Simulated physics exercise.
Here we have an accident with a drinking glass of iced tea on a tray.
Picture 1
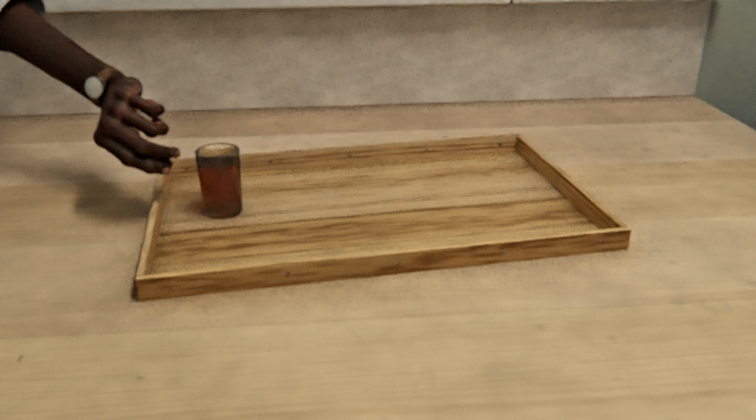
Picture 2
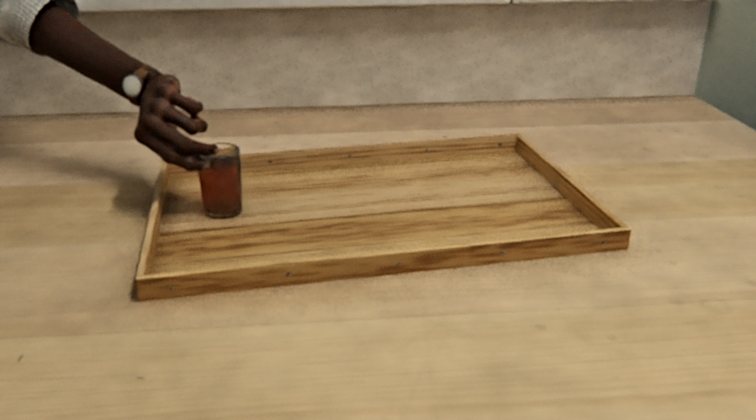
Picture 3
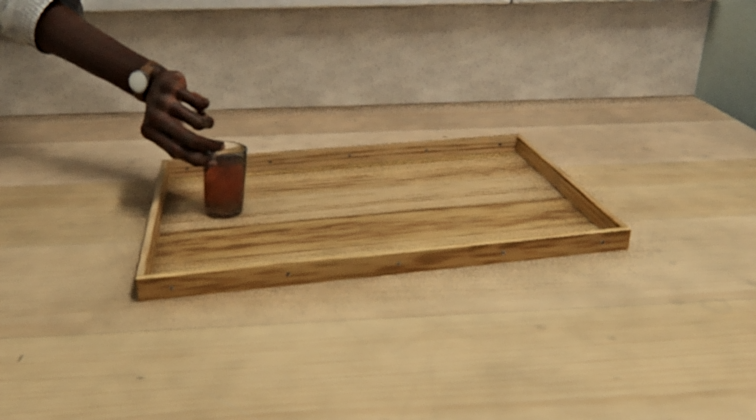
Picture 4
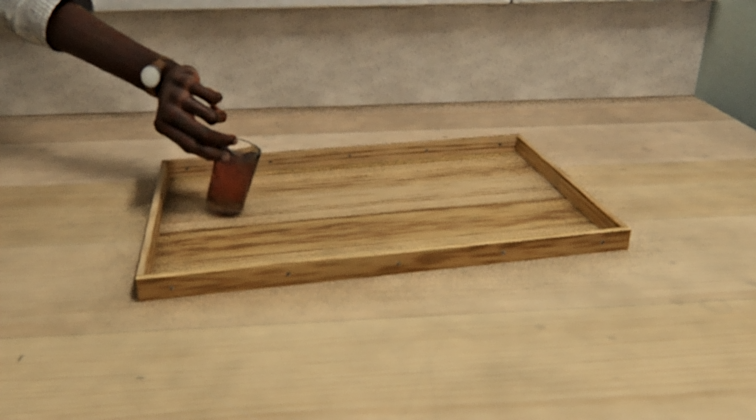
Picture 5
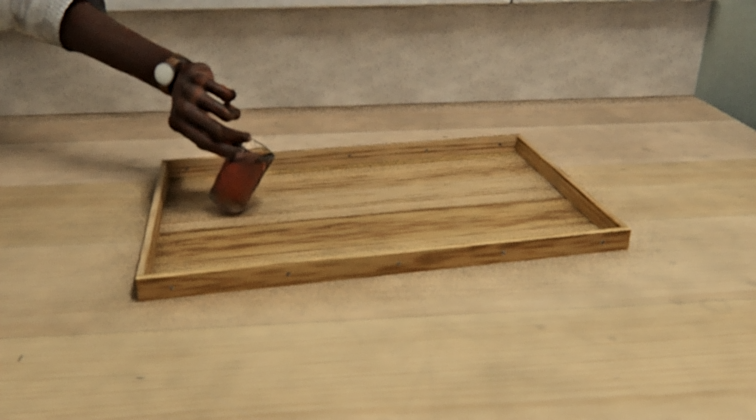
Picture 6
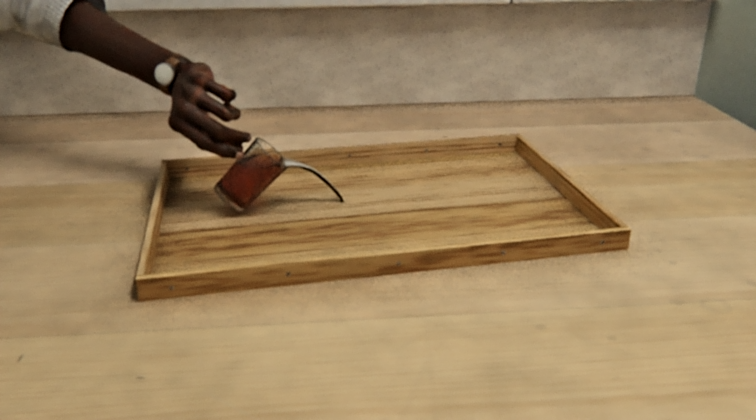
A hand with a wristwatch reached in from the left and pushed the top of a glass of iced tea on a wooden tray, tilting it rightward until a thin stream arced from its rim.
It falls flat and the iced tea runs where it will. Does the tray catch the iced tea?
In the end it stays in the tray.
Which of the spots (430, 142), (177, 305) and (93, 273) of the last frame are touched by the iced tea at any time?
One: Not reached. Two: Untouched. Three: Untouched.
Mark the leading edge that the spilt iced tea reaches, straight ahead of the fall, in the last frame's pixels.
Around (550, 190).
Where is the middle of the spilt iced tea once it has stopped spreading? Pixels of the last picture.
Near (462, 190).
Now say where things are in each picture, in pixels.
In the first frame, it stands upright; drinking glass (220, 179) about three quarters full; tray (381, 251).
In the second frame, pushed off balance; drinking glass about three quarters full, surface at (219, 162).
In the third frame, pushed off balance; drinking glass (224, 177) about three quarters full.
In the fourth frame, pushed off balance; drinking glass about three quarters full, surface at (237, 157); tray (381, 251).
In the fifth frame, pushed off balance; drinking glass (241, 173) tipped 30°.
In the sixth frame, it is falling; drinking glass (252, 173) tipped 45°.
Shortly, the drinking glass lies in the tray; the puddle covers about as much as a plate; none is outside.
Then, the puddle covers about as much as a tray; none is outside.
At the finish, the puddle covers about as much as a tray; none is outside.
